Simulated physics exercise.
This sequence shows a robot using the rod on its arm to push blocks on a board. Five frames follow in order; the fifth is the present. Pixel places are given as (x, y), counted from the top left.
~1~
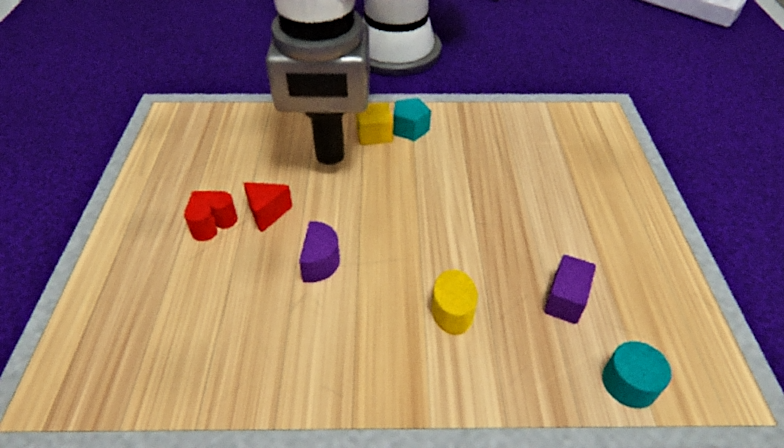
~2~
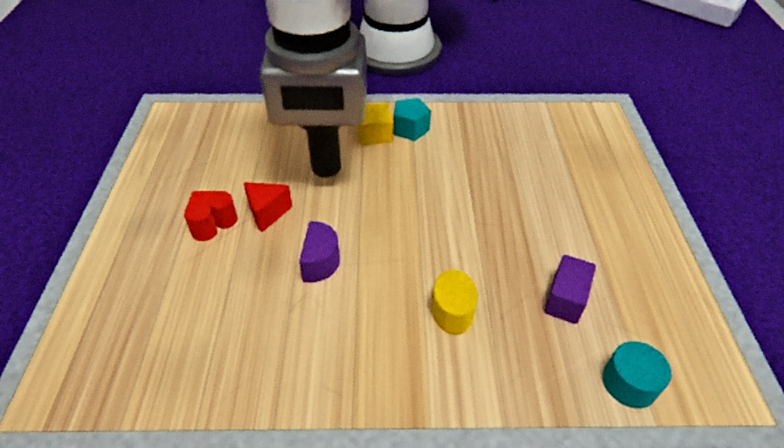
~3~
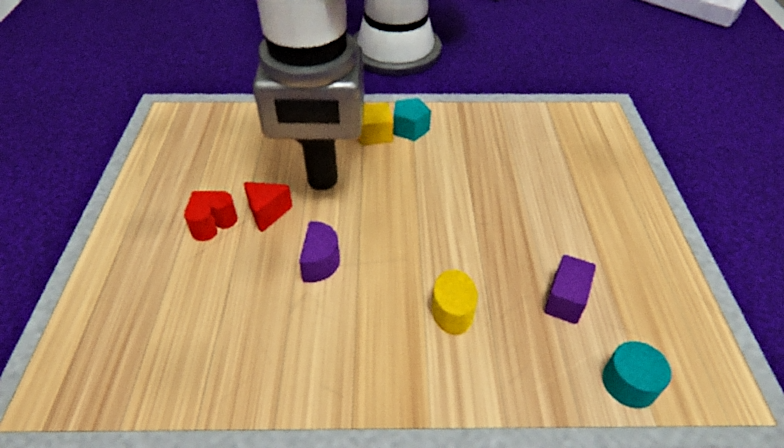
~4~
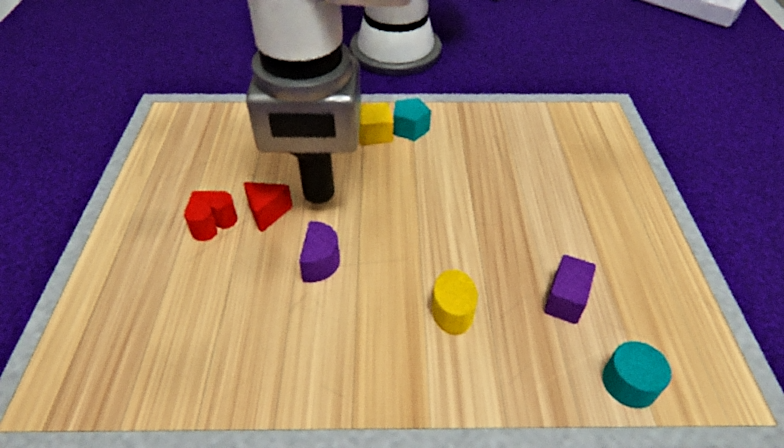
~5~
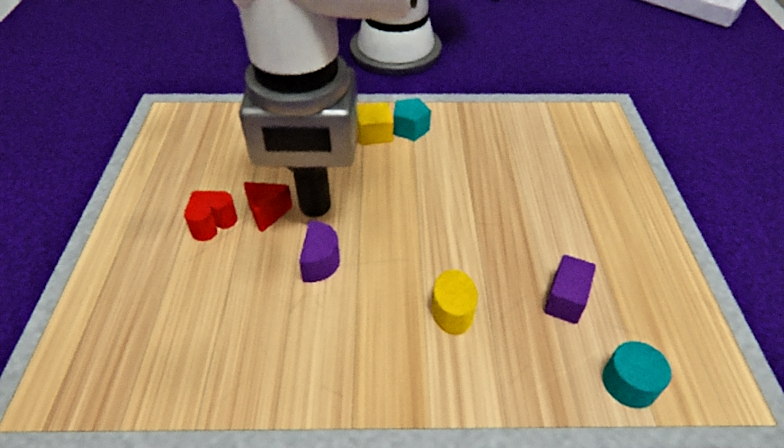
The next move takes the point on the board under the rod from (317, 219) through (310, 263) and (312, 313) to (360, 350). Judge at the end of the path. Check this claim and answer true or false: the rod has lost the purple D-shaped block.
Verdict: False.
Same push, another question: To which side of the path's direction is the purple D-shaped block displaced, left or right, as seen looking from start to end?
It gets pushed left.
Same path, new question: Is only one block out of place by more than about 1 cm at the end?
Going by the path, yes.
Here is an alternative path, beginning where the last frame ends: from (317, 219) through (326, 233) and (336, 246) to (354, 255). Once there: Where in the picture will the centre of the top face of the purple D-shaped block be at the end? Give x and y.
When the path ends, it will be at (322, 261).
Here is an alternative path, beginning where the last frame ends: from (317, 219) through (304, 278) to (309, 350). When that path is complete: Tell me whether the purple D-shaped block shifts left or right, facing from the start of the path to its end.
It shifts to the left.
The first path, step by step. One third of the way, rod (308, 252); purple D-shaped block (329, 274), turned 35° anticlockwise.
Two thirds of the way, rod (311, 303); purple D-shaped block (352, 306), turned 100° anticlockwise.
At the end, rod (359, 339); red triangle still; purple D-shaped block (401, 320), turned 160° anticlockwise.
